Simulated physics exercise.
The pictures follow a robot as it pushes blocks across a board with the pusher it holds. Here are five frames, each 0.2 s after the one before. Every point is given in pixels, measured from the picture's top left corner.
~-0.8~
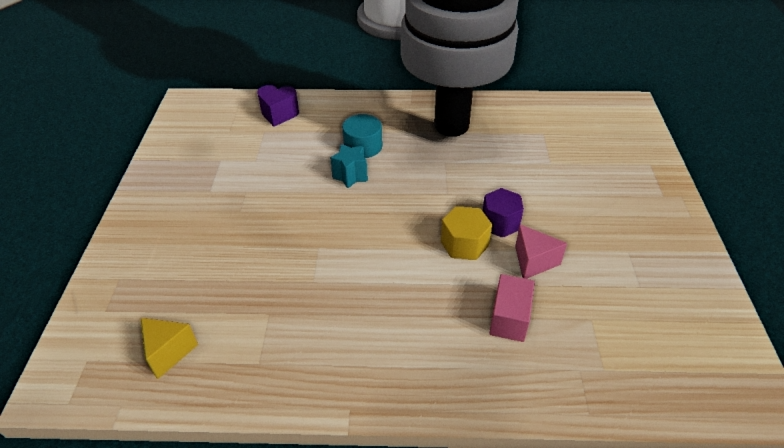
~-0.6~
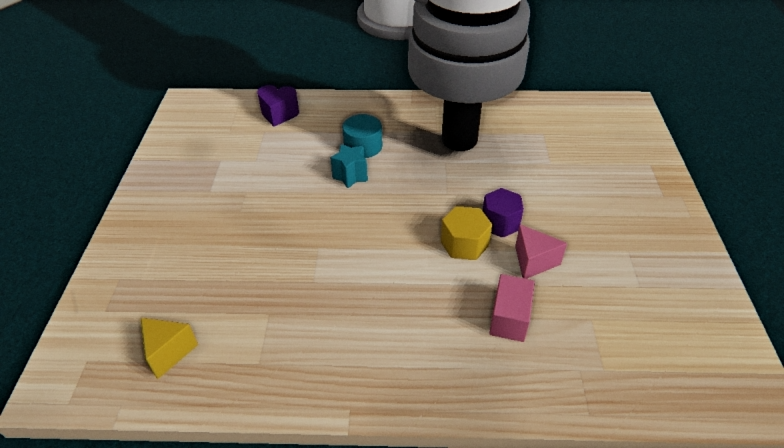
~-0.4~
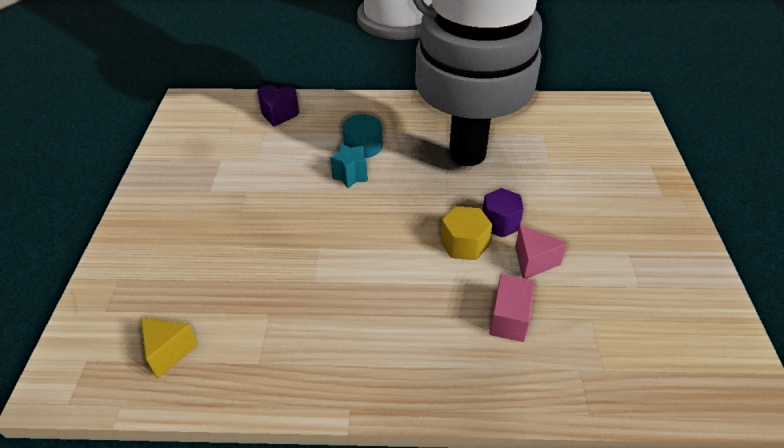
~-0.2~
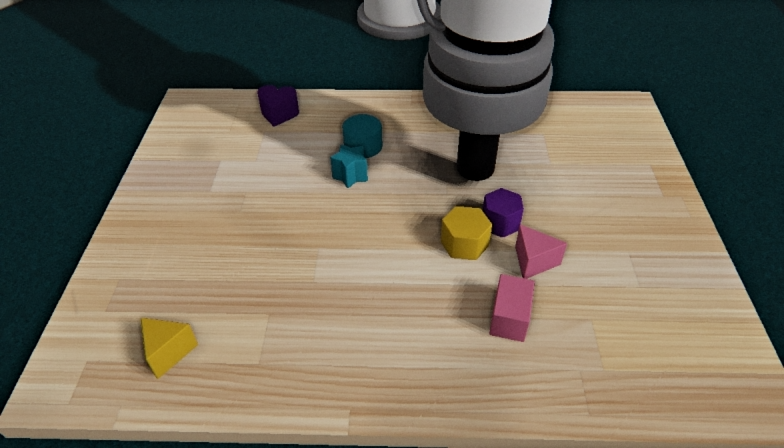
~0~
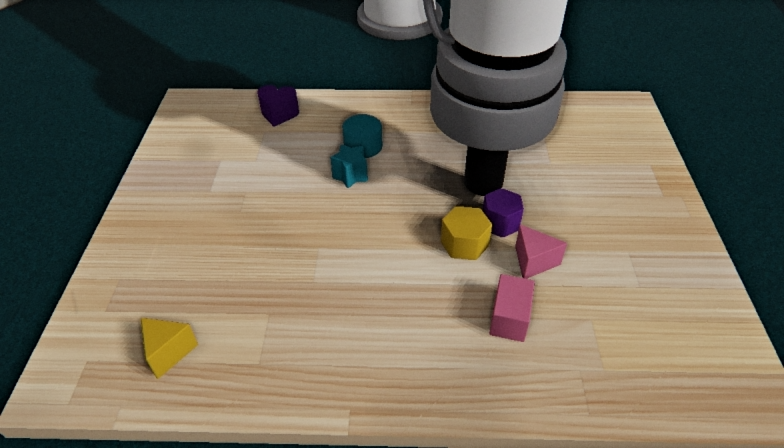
A gray and white robotic arm with a black tip moved a short way down and slightly right over a wooden board, nearing the purple hexagonal block, while the colored blocks stayed still.
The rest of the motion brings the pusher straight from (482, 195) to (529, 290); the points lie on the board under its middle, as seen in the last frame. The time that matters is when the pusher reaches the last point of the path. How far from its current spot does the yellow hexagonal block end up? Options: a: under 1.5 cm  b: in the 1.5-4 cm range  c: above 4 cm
My pick is a.
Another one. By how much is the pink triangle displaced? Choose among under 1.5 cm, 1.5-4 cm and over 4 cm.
Range: Over 4 cm.
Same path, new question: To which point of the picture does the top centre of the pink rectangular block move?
Its top centre is at about (514, 333).
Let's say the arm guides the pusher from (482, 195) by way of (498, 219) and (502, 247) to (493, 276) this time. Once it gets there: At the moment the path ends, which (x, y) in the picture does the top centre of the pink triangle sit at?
Its top centre lands on (557, 269).
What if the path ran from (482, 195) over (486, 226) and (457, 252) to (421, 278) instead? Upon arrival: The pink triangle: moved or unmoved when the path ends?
That block ends up displaced.
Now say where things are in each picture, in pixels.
Pusher tip at (452, 127); block tops, yellow hexagonal block at (467, 222); purple hexagonal block at (504, 201); pink rectangular block at (515, 297); pink triangle at (539, 241), in the first frame.
Pusher at (459, 142); blocks unchanged, in the second frame.
Pusher at (467, 156); blocks unchanged, in the third frame.
Pusher at (475, 170); blocks unchanged, in the fourth frame.
Pusher at (483, 184); yellow hexagonal block at (467, 222); purple hexagonal block at (504, 201); pink rectangular block at (515, 297); pink triangle at (539, 241), in the fifth frame.
What follows on the original path. One third of the way, pusher at (499, 214); purple hexagonal block at (515, 231), turned 20° clockwise; pink triangle at (549, 255), turned 35° anticlockwise.
Two thirds of the way, pusher at (515, 245); purple hexagonal block at (528, 267), turned 25° clockwise; pink rectangular block at (515, 303); pink triangle at (564, 273), turned 100° anticlockwise.
At the end, pusher at (532, 280); yellow hexagonal block in place; purple hexagonal block at (547, 305), turned 25° clockwise; pink rectangular block at (514, 333), turned 45° clockwise; pink triangle at (578, 283), turned 125° anticlockwise.
